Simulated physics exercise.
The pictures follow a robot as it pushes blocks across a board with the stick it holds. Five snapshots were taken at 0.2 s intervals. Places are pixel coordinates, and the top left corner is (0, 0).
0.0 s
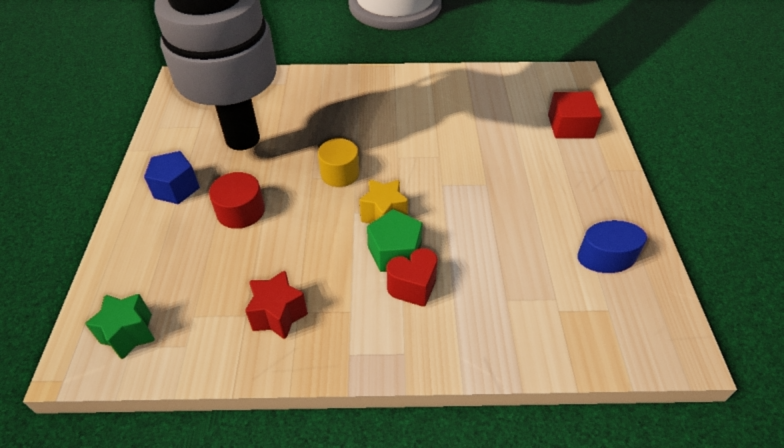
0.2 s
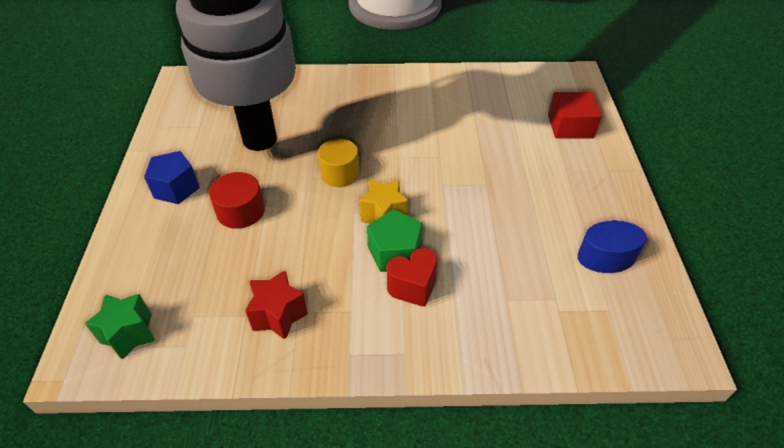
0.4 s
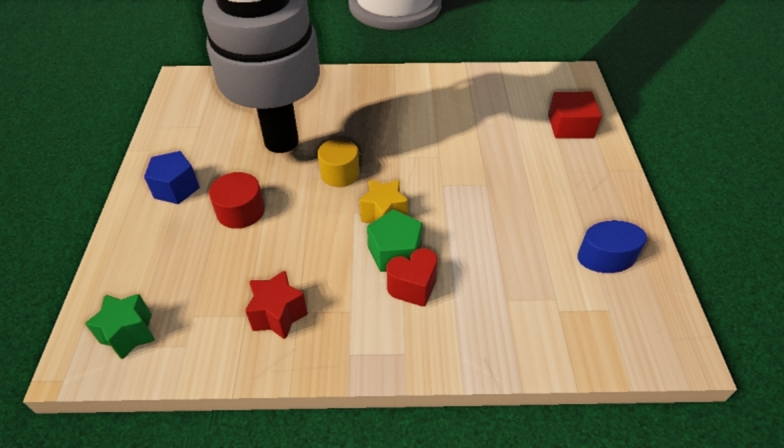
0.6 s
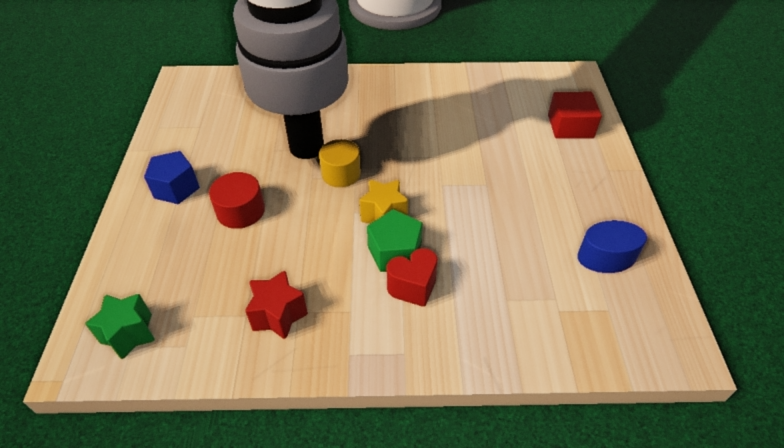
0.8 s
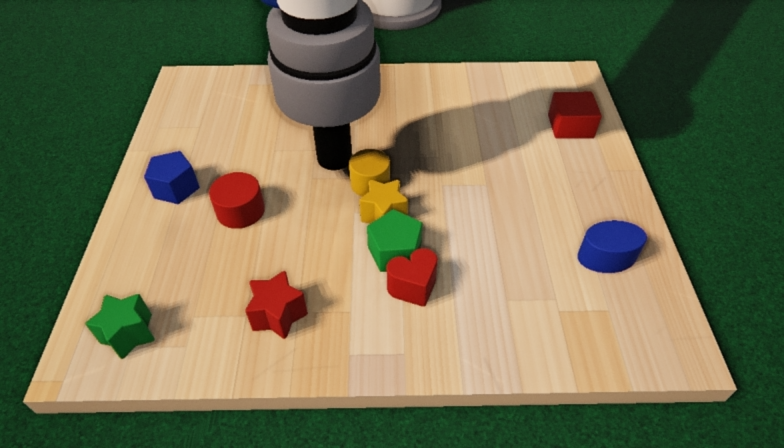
A robotic arm's black stick moving right across a wooden board, pushing the yellow cylinder toward the yellow star.
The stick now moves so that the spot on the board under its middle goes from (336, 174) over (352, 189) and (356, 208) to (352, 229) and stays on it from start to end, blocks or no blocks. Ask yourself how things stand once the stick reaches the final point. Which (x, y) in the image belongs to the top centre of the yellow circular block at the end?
Close to (393, 168).
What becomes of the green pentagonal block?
The green pentagonal block is moved.
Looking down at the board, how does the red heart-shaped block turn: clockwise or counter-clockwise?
Viewed from the top, it goes clockwise.
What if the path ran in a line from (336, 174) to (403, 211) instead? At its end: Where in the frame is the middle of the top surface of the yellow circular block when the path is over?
It will end up at (439, 176).
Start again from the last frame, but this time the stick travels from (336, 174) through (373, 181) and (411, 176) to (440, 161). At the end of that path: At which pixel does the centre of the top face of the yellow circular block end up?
Most likely (438, 175).
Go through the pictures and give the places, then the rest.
Tip of the stick at (243, 140), middles of tops, yellow circular block at (338, 151), yellow star-shaped block at (384, 194), green pentagonal block at (395, 230), red heart-shaped block at (414, 266), in the first frame.
Stick at (260, 140), nothing pushed, in the second frame.
Stick at (282, 142), nothing pushed, in the third frame.
Stick at (307, 148), nothing pushed, in the fourth frame.
Stick at (335, 159), yellow circular block at (370, 161), yellow star-shaped block at (384, 194), green pentagonal block at (395, 230), red heart-shaped block at (414, 266), in the fifth frame.
The first path, step by step. Halfway along, stick at (355, 183); yellow circular block at (393, 168); yellow star-shaped block at (386, 195).
At the end, stick at (351, 214); yellow circular block at (393, 168); yellow star-shaped block at (387, 203), turned 25° anticlockwise; green pentagonal block at (410, 237); red heart-shaped block at (419, 273), turned 25° clockwise.
